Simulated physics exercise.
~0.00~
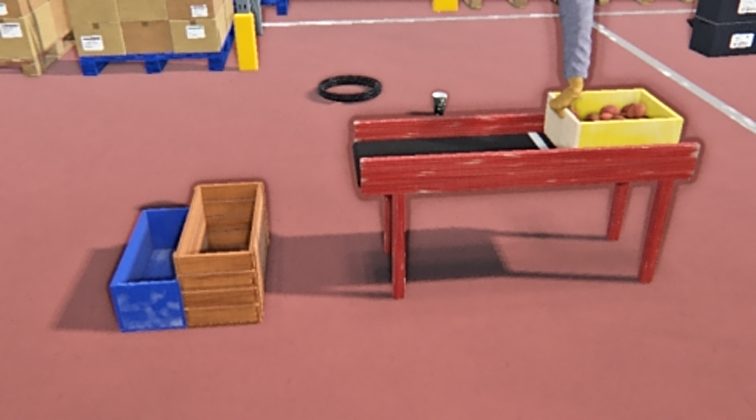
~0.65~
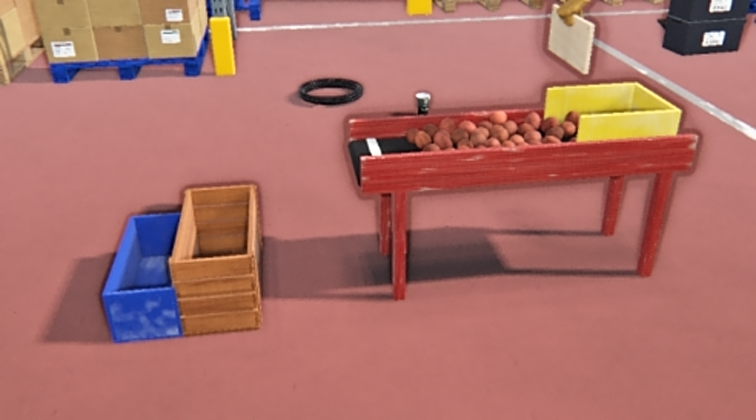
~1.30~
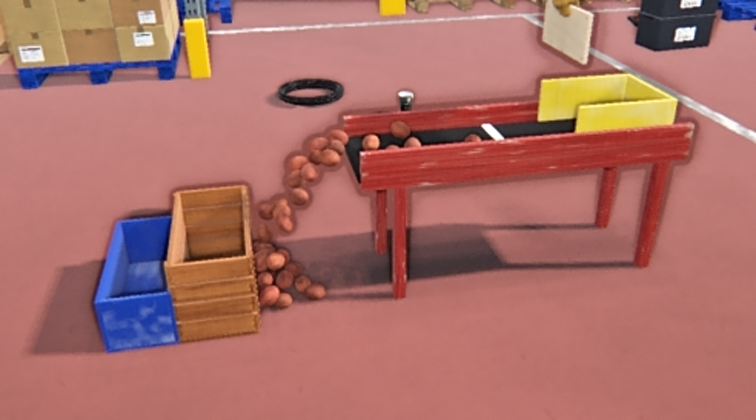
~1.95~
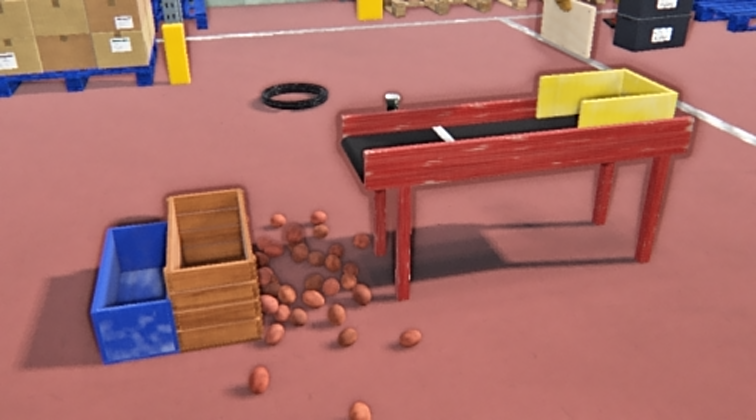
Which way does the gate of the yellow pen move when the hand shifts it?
The gate moves up, lifted clear of the yellow pen by the hand.
